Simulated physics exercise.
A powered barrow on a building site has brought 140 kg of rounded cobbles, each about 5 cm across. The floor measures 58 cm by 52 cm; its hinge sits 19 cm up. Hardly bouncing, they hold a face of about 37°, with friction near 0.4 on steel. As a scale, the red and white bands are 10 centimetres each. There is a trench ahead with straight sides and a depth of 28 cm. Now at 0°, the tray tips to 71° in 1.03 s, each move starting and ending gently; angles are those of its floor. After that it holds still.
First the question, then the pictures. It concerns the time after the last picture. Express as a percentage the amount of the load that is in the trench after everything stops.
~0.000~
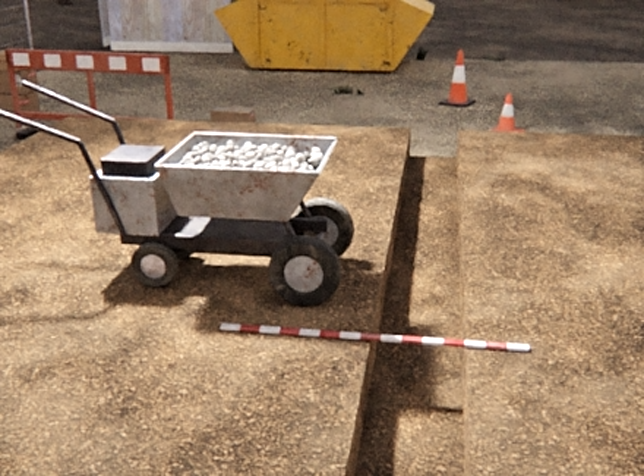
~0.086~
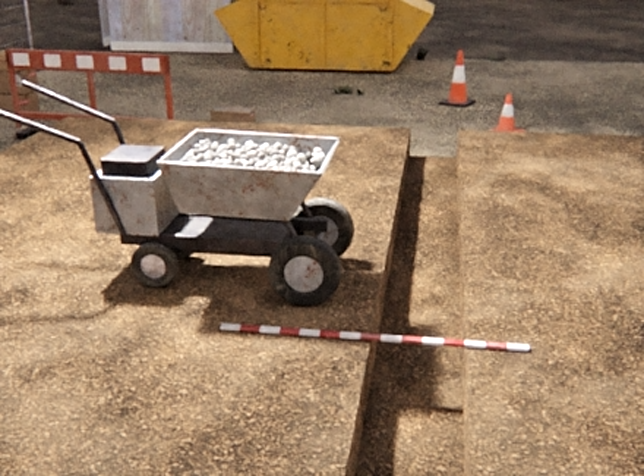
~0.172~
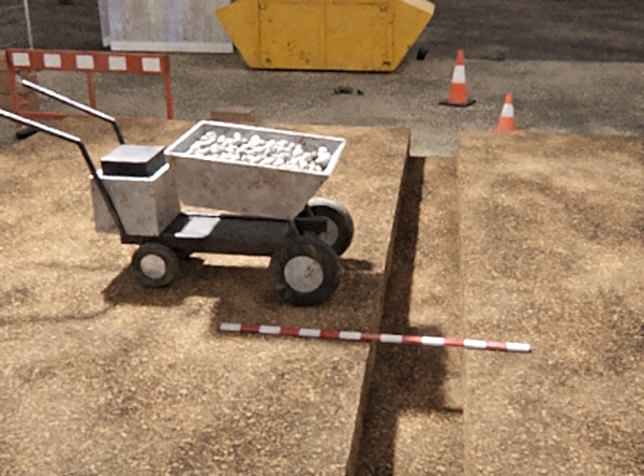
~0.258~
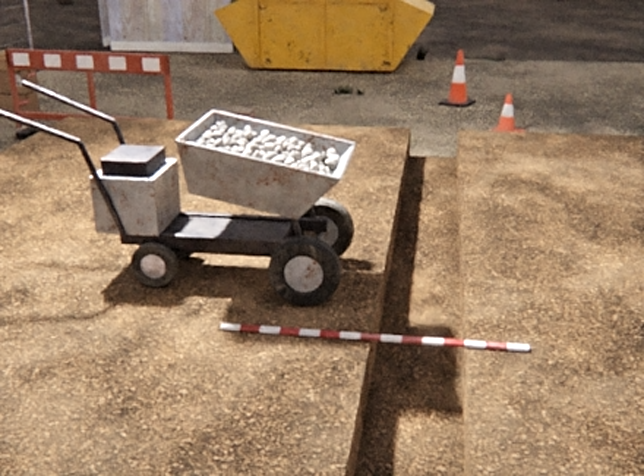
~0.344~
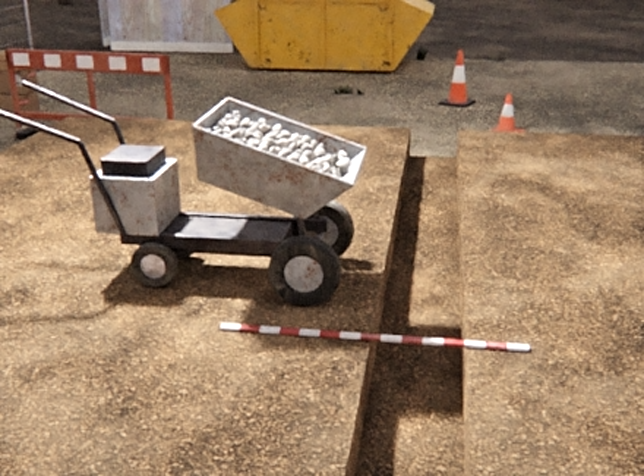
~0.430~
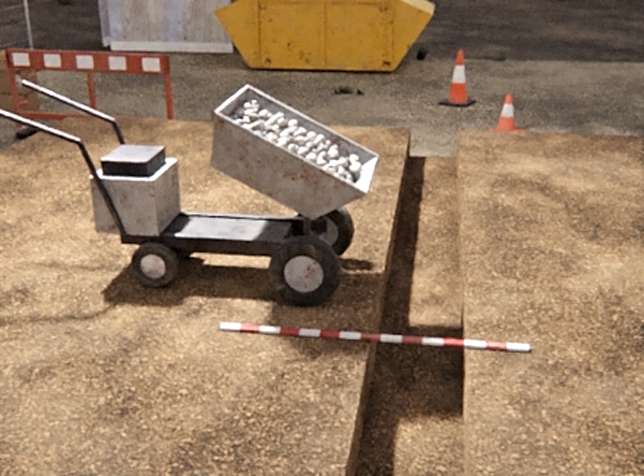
The amount is close to 67 per cent of the load.
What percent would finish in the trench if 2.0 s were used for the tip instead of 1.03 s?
In that case, around 85%.
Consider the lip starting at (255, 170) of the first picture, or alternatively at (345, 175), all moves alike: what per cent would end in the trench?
About 95 and 45 per cent.
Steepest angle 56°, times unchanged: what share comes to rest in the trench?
Share in trench: Approx. 40%.
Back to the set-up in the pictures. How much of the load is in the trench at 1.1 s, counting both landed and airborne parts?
Around 25 per cent of it.
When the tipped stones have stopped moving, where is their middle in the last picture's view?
Middle at around (449, 318), I'd say.
After 0.8 s the floor is at 60°; 100 % in the tray; the foremost stones are at (404, 217).
After 1.1 s the floor is at 71°; 62 % in the tray, 25 % in the trench, 12 % past the trench; the foremost stones are at (502, 295).
After 1.5 s the floor is at 71°; 28 % in the tray, 38 % in the trench, 33 % past the trench; the foremost stones are at (609, 280).
After 3.4 s the floor is at 71°; 0 % in the tray, 67 % in the trench, 33 % past the trench; the foremost stones are past the picture's edge.
